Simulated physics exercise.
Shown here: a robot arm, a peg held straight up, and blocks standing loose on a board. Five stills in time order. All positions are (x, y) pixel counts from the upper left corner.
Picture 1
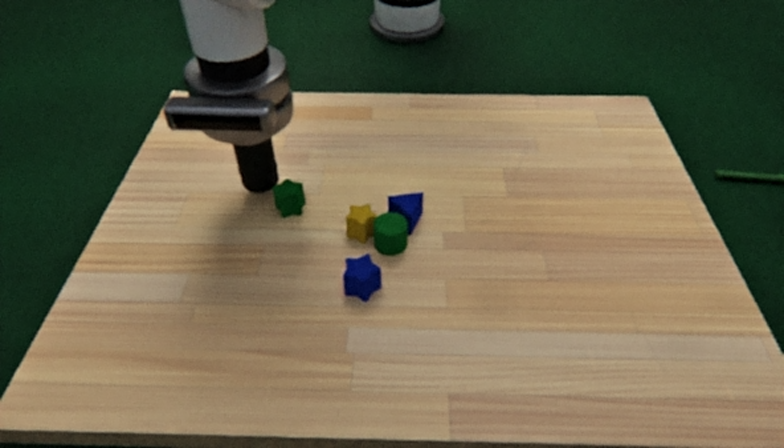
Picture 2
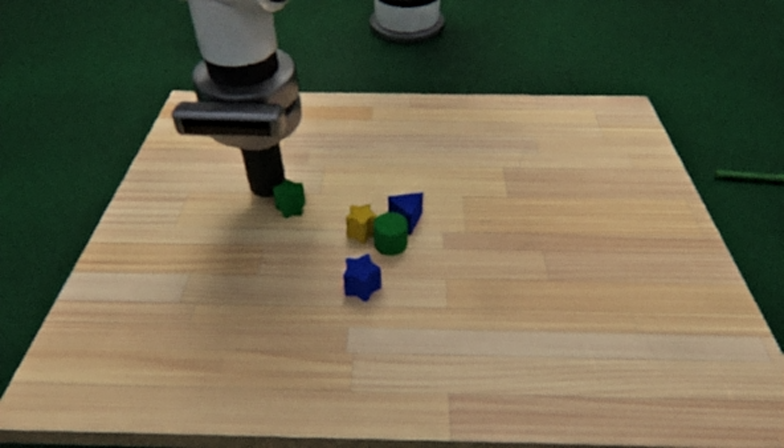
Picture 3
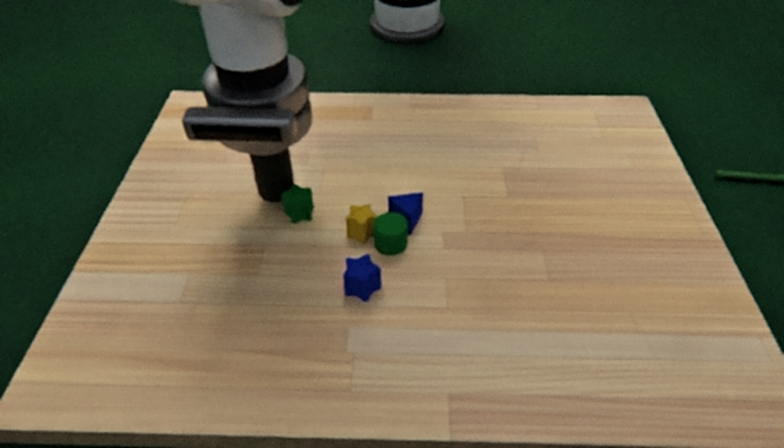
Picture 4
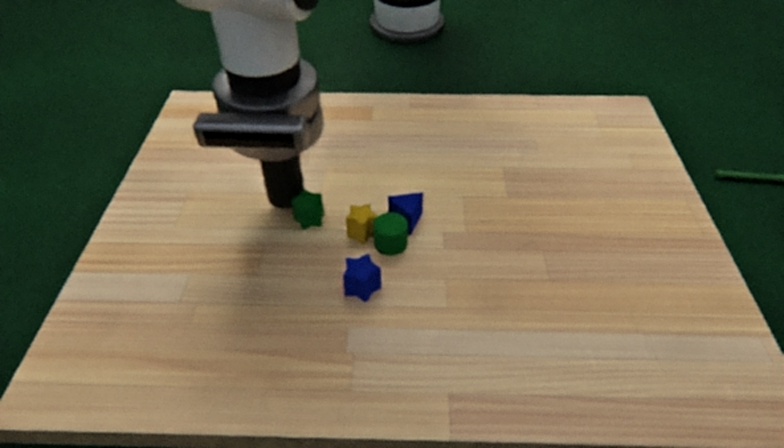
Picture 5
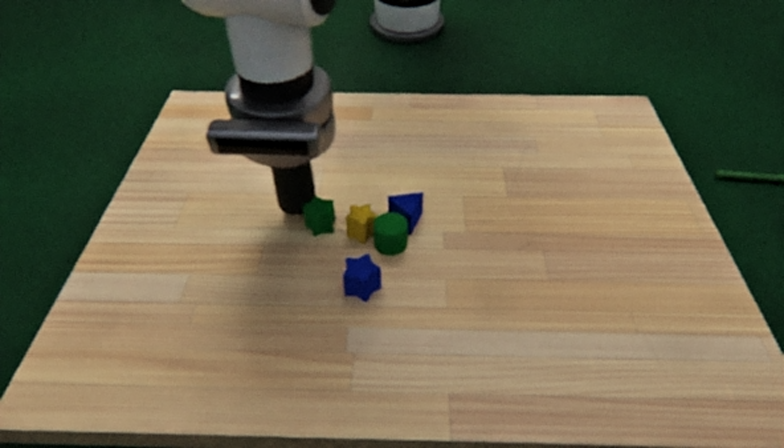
Robot arm with a black peg nudging a green star-shaped block a short way right across a wooden board, near other blocks.
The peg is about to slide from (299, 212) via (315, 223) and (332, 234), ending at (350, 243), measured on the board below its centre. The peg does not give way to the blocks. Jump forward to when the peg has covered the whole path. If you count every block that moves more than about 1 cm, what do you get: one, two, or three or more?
Expect three or more.
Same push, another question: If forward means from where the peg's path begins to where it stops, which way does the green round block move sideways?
Displaced left.
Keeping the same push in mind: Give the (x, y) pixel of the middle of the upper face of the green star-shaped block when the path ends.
The middle of its upper face should be somewhere near (374, 239).
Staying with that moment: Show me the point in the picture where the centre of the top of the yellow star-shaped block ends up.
The top centre is at (397, 228).
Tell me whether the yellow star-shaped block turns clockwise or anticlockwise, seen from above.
Seen from above, counterclockwise.
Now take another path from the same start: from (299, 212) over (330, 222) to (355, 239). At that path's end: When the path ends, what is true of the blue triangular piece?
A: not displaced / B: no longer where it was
Letter A.
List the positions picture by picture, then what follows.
Lower end of the peg (261, 182), tops of blocks, green star-shaped block (288, 188), blue star-shaped block (361, 267), yellow star-shaped block (361, 213), green round block (391, 223), in the first picture.
Peg (268, 186), blocks as before, in the second picture.
Peg (277, 191), green star-shaped block (297, 193), in the third picture.
Peg (287, 197), green star-shaped block (307, 199), in the fourth picture.
Peg (298, 203), green star-shaped block (319, 206), blue star-shaped block (361, 267), yellow star-shaped block (361, 213), green round block (391, 223), in the fifth picture.
The first path, step by step. Halfway along, peg (322, 219); green star-shaped block (345, 223); yellow star-shaped block (370, 216), turned 20° anticlockwise; green round block (396, 225).
At the end, peg (350, 234); green star-shaped block (374, 239); blue star-shaped block not moved; yellow star-shaped block (397, 228), turned 45° anticlockwise; green round block (427, 228).
